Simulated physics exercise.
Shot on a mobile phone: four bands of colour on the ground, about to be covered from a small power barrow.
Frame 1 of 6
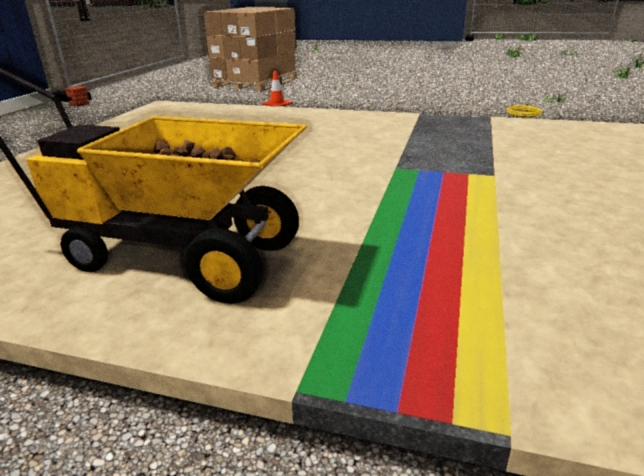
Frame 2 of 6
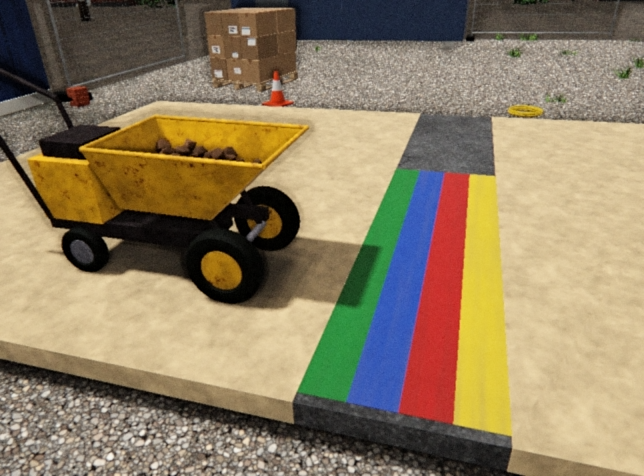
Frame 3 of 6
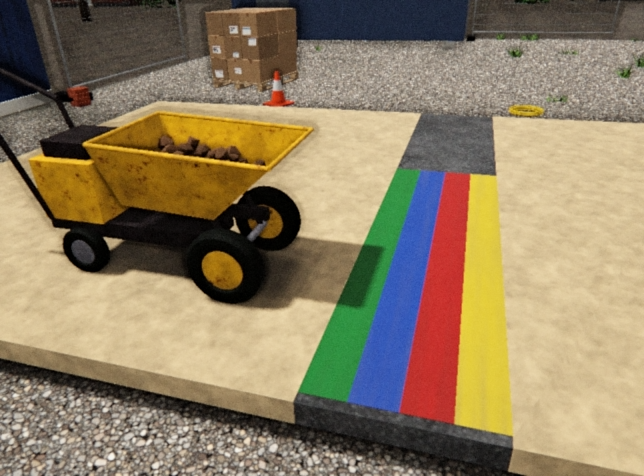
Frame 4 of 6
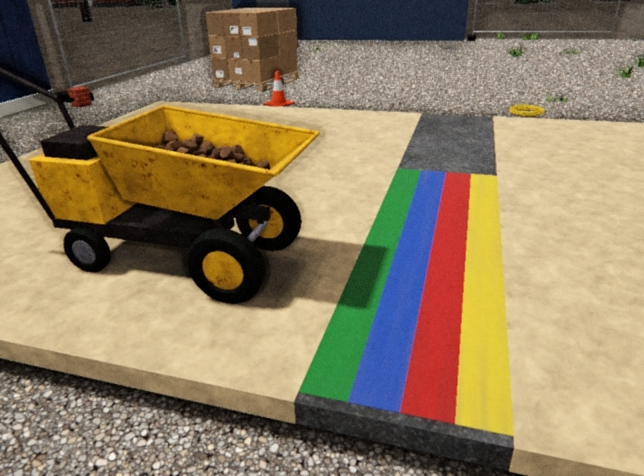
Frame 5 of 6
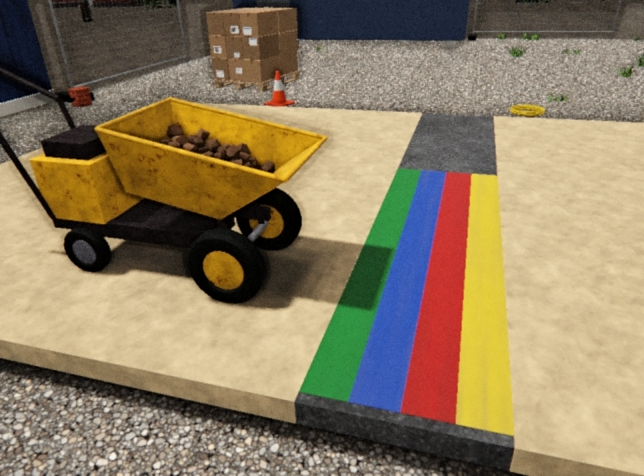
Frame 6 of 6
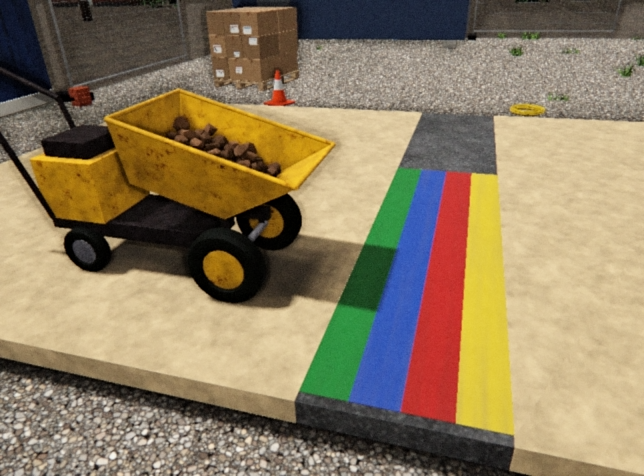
Yellow skip of a small power barrow, loaded with brown clods, tilting gradually forward to the right beside green, blue, red and yellow strips.
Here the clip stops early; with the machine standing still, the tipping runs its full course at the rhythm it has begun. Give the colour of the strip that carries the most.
It is blue.
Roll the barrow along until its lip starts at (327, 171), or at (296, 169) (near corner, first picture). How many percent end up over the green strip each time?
0 % and 0 %.
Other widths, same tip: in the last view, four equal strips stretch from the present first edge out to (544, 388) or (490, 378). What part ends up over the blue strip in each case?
Roughly 40 % and 30 %.
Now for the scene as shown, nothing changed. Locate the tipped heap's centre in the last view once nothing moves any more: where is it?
Once nothing moves, the middle sits near (418, 289).
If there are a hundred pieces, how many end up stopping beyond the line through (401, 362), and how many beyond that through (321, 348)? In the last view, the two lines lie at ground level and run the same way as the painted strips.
In order: 40 per cent, then 90 per cent.
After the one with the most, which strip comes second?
The red strip.
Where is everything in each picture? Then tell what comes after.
In the first picture, lip of the skip at (260, 166), level; top of the load at (191, 160), clay clods; green strip at (339, 347); blue strip at (384, 355); red strip at (432, 364); yellow strip at (482, 372).
In the second picture, lip of the skip at (263, 167), level; top of the load at (176, 160).
In the third picture, lip of the skip at (268, 170), tipped barely; top of the load at (179, 158).
In the fourth picture, lip of the skip at (276, 174), tipped a little; top of the load at (183, 154).
In the fifth picture, lip of the skip at (285, 180), tipped a little; top of the load at (189, 150).
In the sixth picture, lip of the skip at (296, 188), tipped clearly; top of the load at (180, 145); green strip at (342, 347); blue strip at (387, 355); red strip at (435, 363); yellow strip at (485, 372).
Soon after the last picture, skip tipped steeply; all in the skip.
A little later, skip tipped right over; about two thirds in the skip; a small part over the green strip; about a quarter over the blue strip; a stray few over the red strip.
Later still, skip tipped right over; a small part in the skip; a small part over the green strip; about a third over the blue strip; about a quarter over the red strip; a small part over the yellow strip; a small part off the paint.
At rest, skip tipped right over; a small part in the skip; a small part over the green strip; about a third over the blue strip; about a quarter over the red strip; a small part over the yellow strip; a small part off the paint.
